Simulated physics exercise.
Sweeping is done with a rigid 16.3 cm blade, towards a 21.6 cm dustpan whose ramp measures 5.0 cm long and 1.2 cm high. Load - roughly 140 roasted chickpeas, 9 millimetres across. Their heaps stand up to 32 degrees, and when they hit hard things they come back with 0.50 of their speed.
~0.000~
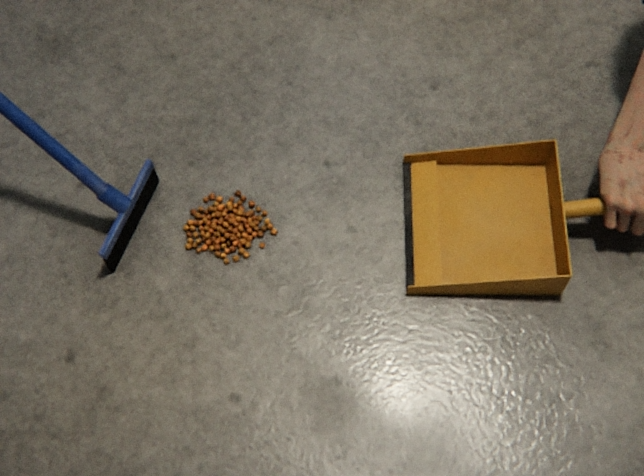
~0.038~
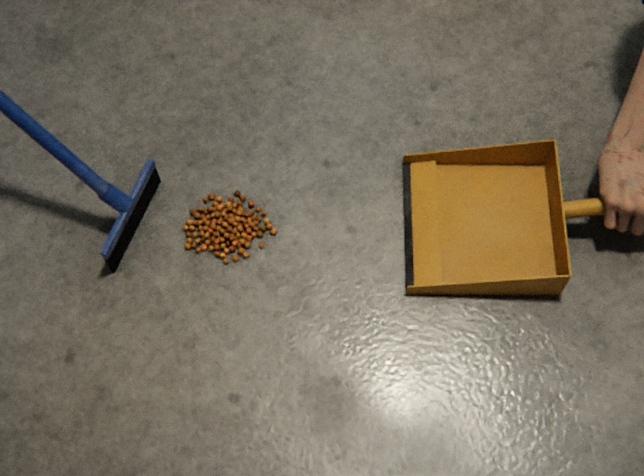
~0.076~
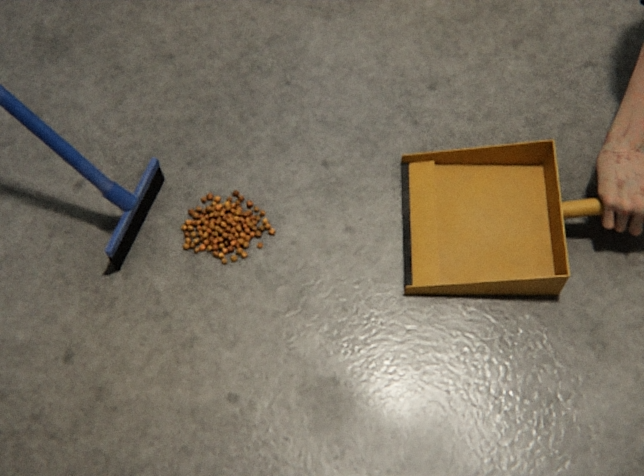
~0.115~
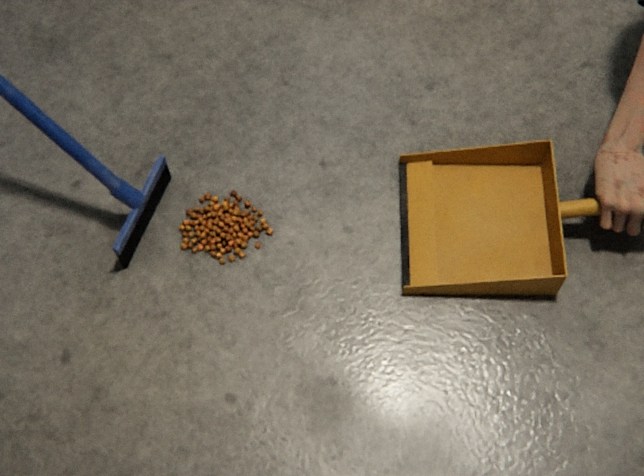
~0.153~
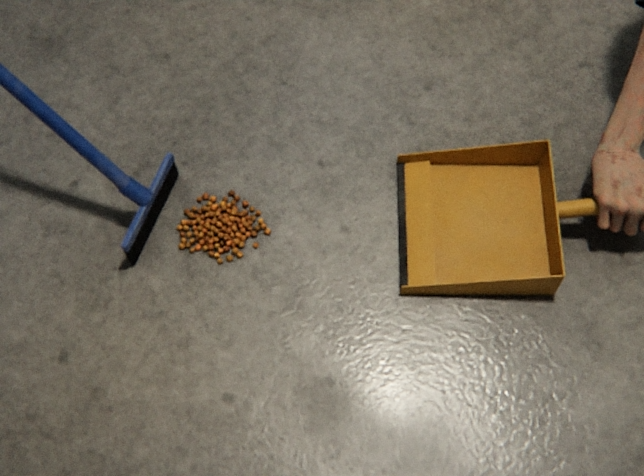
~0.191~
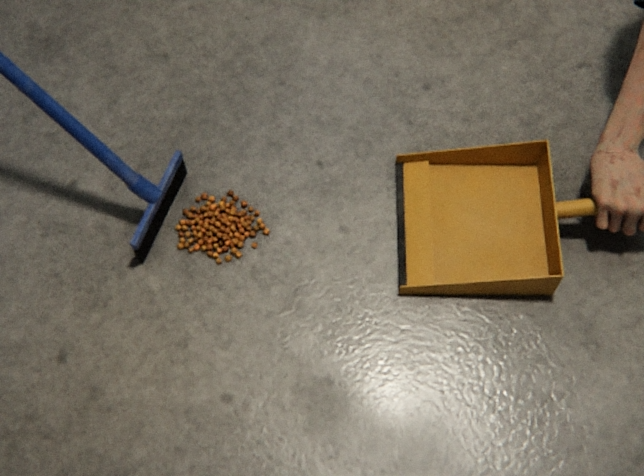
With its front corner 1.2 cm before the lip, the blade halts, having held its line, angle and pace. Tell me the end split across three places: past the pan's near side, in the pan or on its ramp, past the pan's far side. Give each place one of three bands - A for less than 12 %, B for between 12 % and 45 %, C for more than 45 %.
My prediction: Past the pan's near side: It will be a small share, in the pan or on its ramp: It will be a small share, past the pan's far side: It will be a small share.
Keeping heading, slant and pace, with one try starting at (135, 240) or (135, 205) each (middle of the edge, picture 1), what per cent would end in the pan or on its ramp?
Estimates: 0 percent and 0 percent.
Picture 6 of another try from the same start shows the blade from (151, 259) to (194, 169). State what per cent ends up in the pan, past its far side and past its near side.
Pan 10; far 0; near 15.
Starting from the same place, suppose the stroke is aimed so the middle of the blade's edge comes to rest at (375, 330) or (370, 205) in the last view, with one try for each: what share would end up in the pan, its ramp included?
Roughly 0 % and 5 %.
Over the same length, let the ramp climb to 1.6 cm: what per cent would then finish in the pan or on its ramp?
0 per cent.
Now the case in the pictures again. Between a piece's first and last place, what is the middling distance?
That distance is close to 12 cm.
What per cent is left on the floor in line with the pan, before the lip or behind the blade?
That works out near 100 percent.
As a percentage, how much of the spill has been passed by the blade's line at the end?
Close to 65 percent.
Then, at 0.58 s, middle of the blade 20 cm from the lip; 0 % over the lip, far side 0 %, near side 0 %.
Then, at 0.84 s, middle of the blade 10 cm from the lip; 0 % over the lip, far side 0 %, near side 0 %.
After 1.21 s, middle of the blade 4 cm from the lip; 0 % over the lip, far side 0 %, near side 0 %.
By 1.5 s all is still; near side 0 %, pan 0 %, far side 0 %, in front of the lip or behind the blade 100 %.
